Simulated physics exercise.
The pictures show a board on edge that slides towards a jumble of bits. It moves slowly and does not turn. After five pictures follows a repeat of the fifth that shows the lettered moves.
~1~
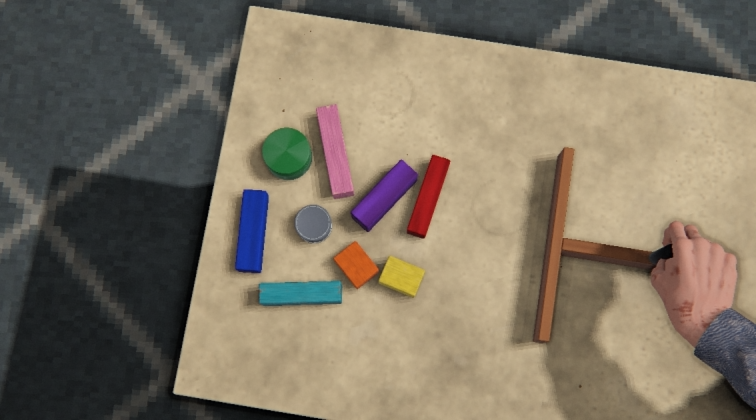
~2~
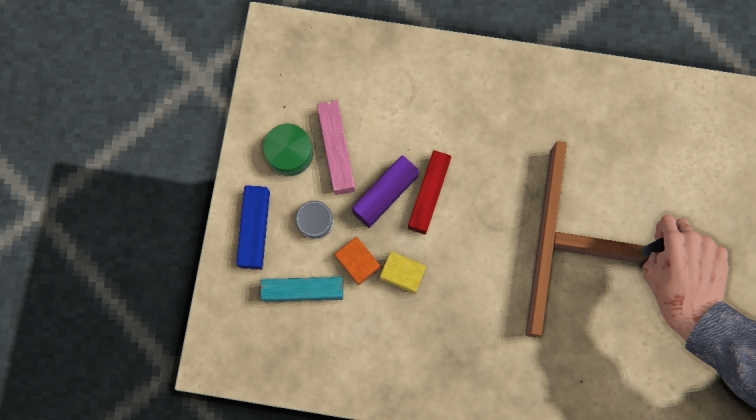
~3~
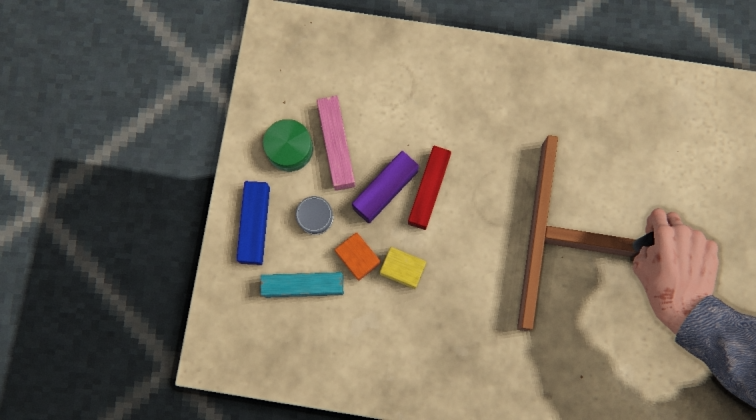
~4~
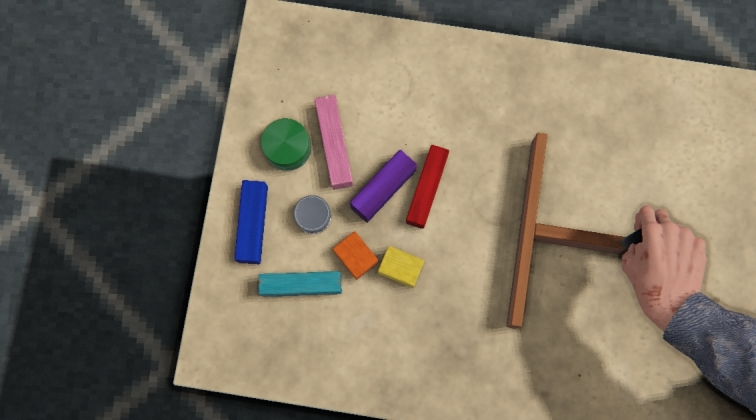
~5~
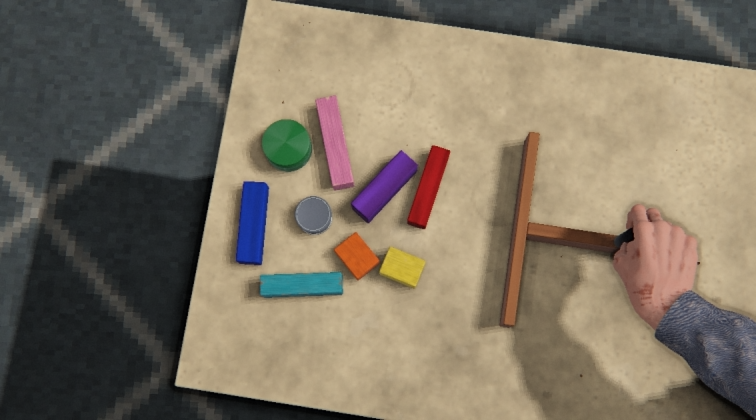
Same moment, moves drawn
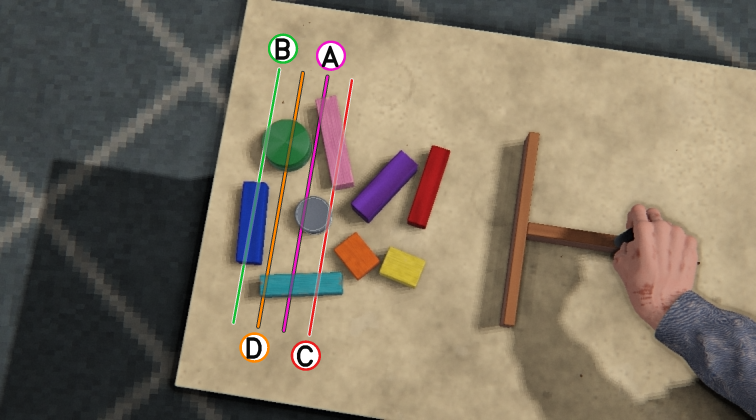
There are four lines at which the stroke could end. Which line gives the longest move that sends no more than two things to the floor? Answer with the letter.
Stop at D.
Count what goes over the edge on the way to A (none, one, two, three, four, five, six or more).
By then, none.
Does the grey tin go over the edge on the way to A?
No.
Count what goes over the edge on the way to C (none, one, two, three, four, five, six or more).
In all, none.
On the marked copy, A at (306, 201); B at (257, 193); C at (331, 205); D at (281, 197).
Following D. Soon after the start, board (434, 214); yellow block (399, 268); red stick (423, 187).
Later, board (348, 201); green tin (265, 143); turquoise bar (261, 292).
In the end, board (282, 191); blue stick over the edge; green tin over the edge; two fallen.
As for the rest, A is within the limit but short; B drops five; C is within the limit but short.
